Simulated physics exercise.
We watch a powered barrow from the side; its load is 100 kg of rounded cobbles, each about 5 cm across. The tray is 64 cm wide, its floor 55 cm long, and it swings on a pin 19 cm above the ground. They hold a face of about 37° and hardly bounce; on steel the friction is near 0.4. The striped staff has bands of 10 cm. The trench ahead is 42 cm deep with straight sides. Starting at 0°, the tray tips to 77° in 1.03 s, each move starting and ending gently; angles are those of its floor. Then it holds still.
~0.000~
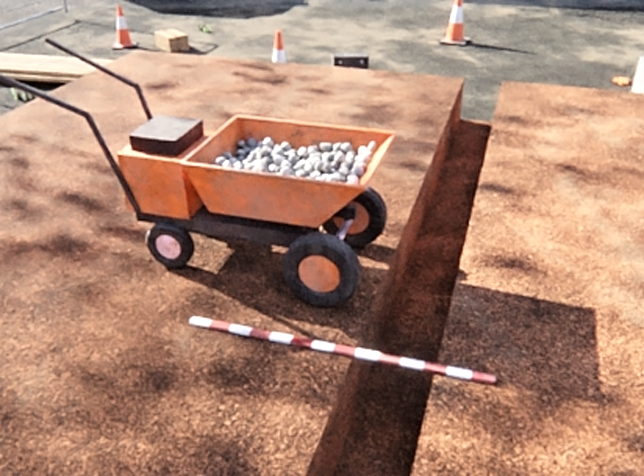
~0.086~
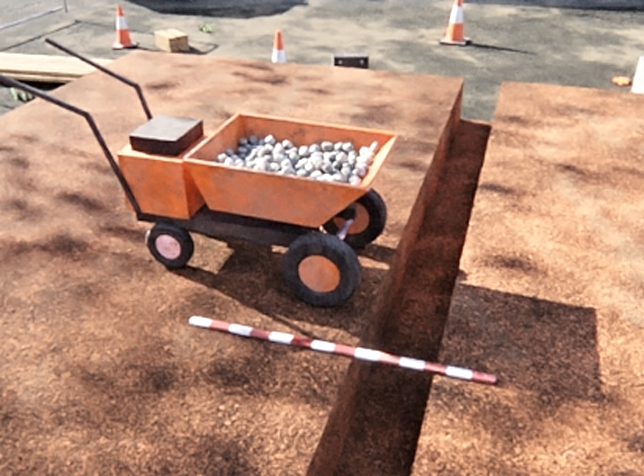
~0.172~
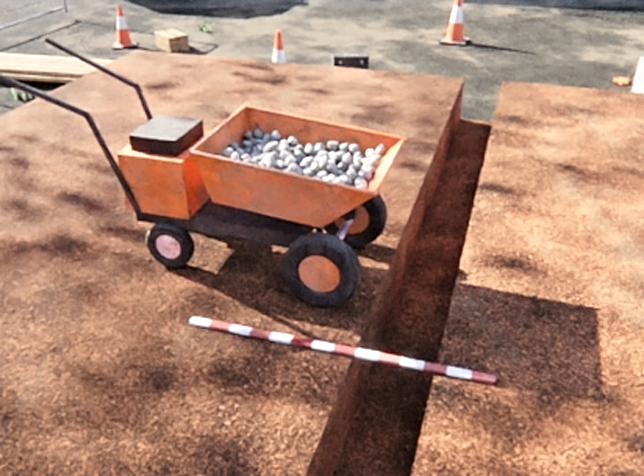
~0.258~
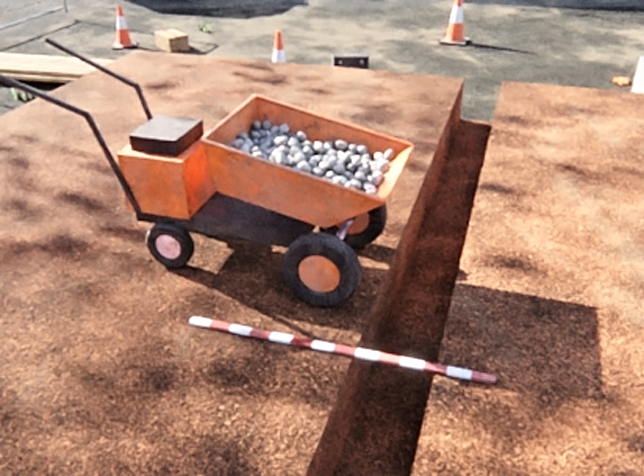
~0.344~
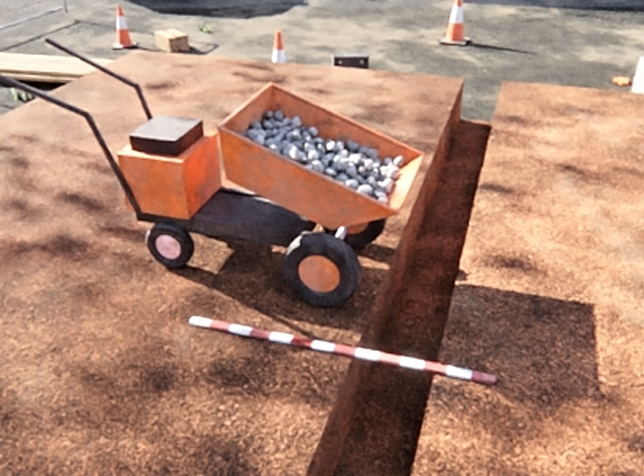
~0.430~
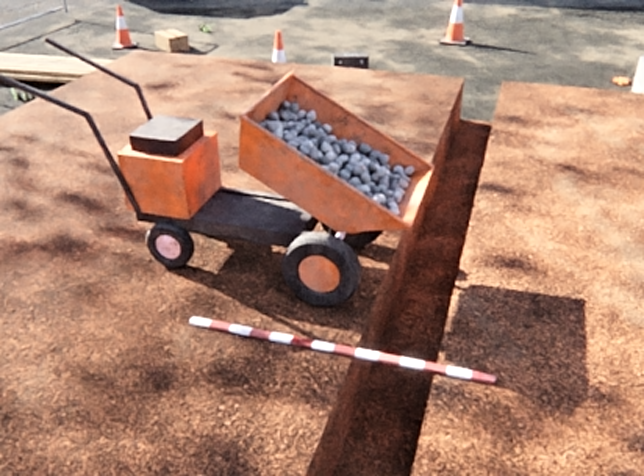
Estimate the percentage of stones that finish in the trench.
Close to 30 in a hundred.
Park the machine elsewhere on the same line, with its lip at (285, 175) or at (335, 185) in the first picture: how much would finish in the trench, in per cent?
Near 100 per cent from the first place, 75 from the second.
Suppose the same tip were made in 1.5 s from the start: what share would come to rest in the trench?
Then about 35 per cent.
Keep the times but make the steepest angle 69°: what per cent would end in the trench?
Then about 30 per cent.
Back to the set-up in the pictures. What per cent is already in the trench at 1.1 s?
Some 5 per cent.
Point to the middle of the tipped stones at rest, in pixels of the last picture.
Around (487, 293).
After 0.8 s the floor is at 65°; 100 % in the tray; the foremost stones are at (438, 250).
After 1.1 s the floor is at 77°; 55 % in the tray, 7 % in the trench, 38 % past the trench; the foremost stones are at (533, 310).
After 1.5 s the floor is at 77°; 12 % in the tray, 19 % in the trench, 69 % past the trench; the foremost stones are at (632, 320).
After 3.4 s the floor is at 77°; 0 % in the tray, 30 % in the trench, 69 % past the trench; the foremost stones are past the picture's edge.
